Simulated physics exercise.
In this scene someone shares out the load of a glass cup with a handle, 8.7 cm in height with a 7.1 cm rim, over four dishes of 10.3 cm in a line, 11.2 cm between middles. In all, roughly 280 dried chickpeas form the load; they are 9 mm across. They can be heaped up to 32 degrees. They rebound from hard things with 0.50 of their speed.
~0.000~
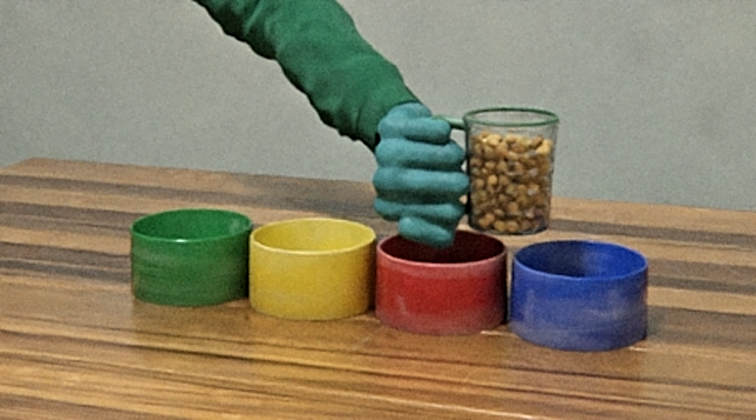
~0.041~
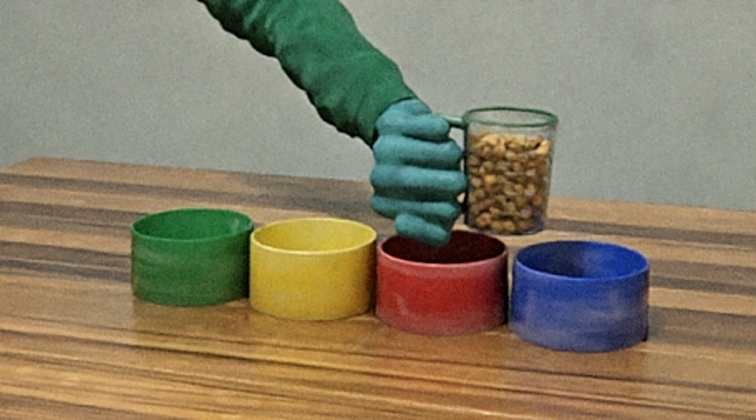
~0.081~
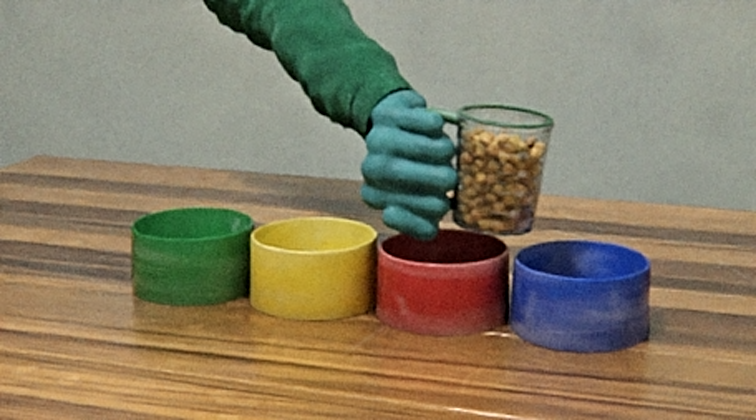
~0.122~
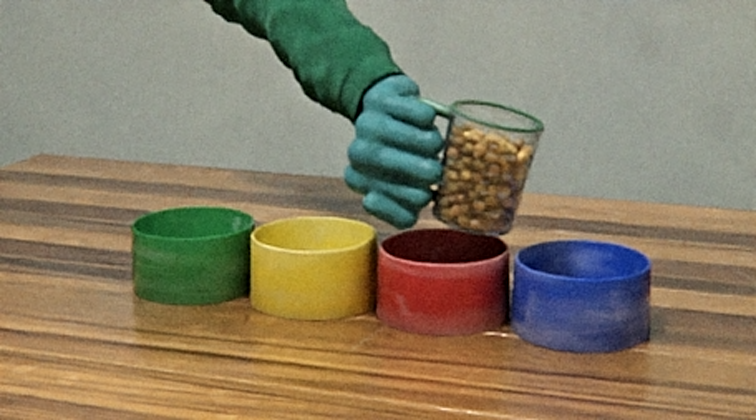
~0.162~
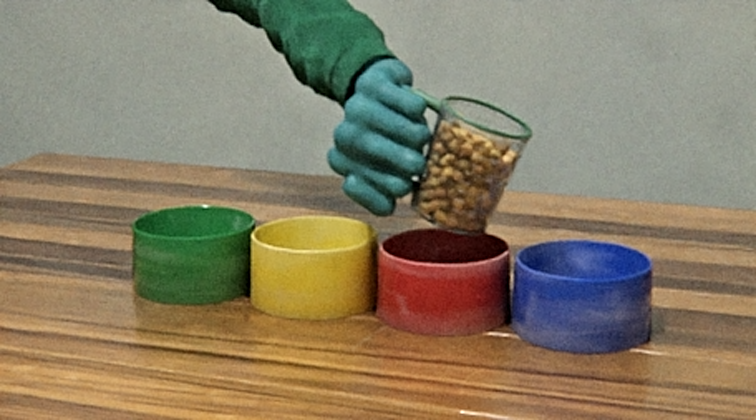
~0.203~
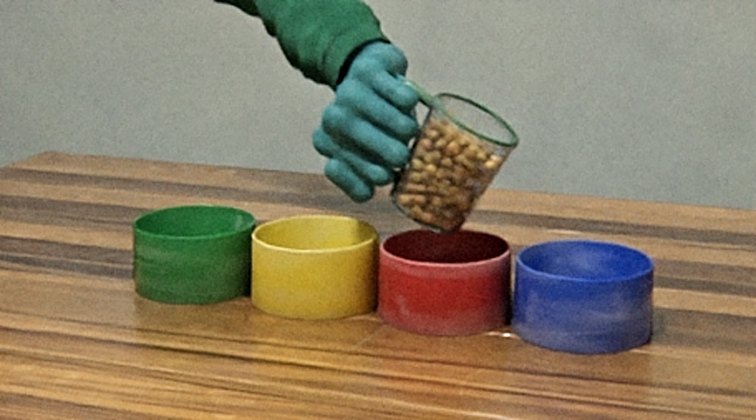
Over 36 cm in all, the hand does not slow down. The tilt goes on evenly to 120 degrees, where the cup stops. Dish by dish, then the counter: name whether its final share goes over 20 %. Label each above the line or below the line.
Red: Below the line; blue: Below the line; green: Above the line; yellow: Above the line; counter: Below the line.
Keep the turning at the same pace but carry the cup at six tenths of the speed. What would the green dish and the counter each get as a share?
Shares: Green 0, counter 10.
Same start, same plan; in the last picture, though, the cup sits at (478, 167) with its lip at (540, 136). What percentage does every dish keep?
Per cent kept: Red 10, blue 0, green 0, yellow 80.
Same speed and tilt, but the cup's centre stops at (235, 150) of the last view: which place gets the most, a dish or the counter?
Yellow.
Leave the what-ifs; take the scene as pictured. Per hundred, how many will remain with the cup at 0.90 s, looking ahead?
25 per cent.
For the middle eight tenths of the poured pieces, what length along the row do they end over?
Some 15 cm.
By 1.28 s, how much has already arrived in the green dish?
Roughly 45 in a hundred.
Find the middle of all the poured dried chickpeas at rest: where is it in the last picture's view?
I'd put it at about (255, 275).
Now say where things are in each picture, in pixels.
The first frame shows cup at (510, 171), tilt 0 degrees, lip at (556, 119), moved 0.0 cm; middle of the pieces at (508, 180); blue dish at (580, 259); red dish at (442, 247); yellow dish at (313, 236); green dish at (192, 225).
The second frame shows cup at (507, 171), tilt 1 degrees, lip at (555, 120), moved 0.2 cm; middle of the pieces at (506, 180).
The third frame shows cup at (499, 170), tilt 5 degrees, lip at (550, 123), moved 1.0 cm; middle of the pieces at (497, 179).
The fourth frame shows cup at (484, 169), tilt 12 degrees, lip at (541, 128), moved 2.2 cm; middle of the pieces at (481, 177).
The fifth frame shows cup at (467, 167), tilt 20 degrees, lip at (529, 135), moved 3.6 cm; middle of the pieces at (463, 175).
The sixth frame shows cup at (450, 165), tilt 28 degrees, lip at (515, 143), moved 5.1 cm; middle of the pieces at (445, 173); blue dish at (584, 260); red dish at (445, 246); yellow dish at (316, 234); green dish at (195, 222). Its pace works out near 200 degrees a second; the hand travels 36 cm a second.
After 0.62 s, tilt 111 degrees; cup holds 90 %, yellow 10 %.
After 0.90 s, tilt 120 degrees; cup holds 25 %, green 25 %, yellow 45 %.
After 1.28 s, tilt 120 degrees; cup holds 0 %, green 45 %, yellow 45 %.
By 1.6 s all is still; red 0 %, blue 0 %, green 45 %, yellow 45 %, counter 10 %.
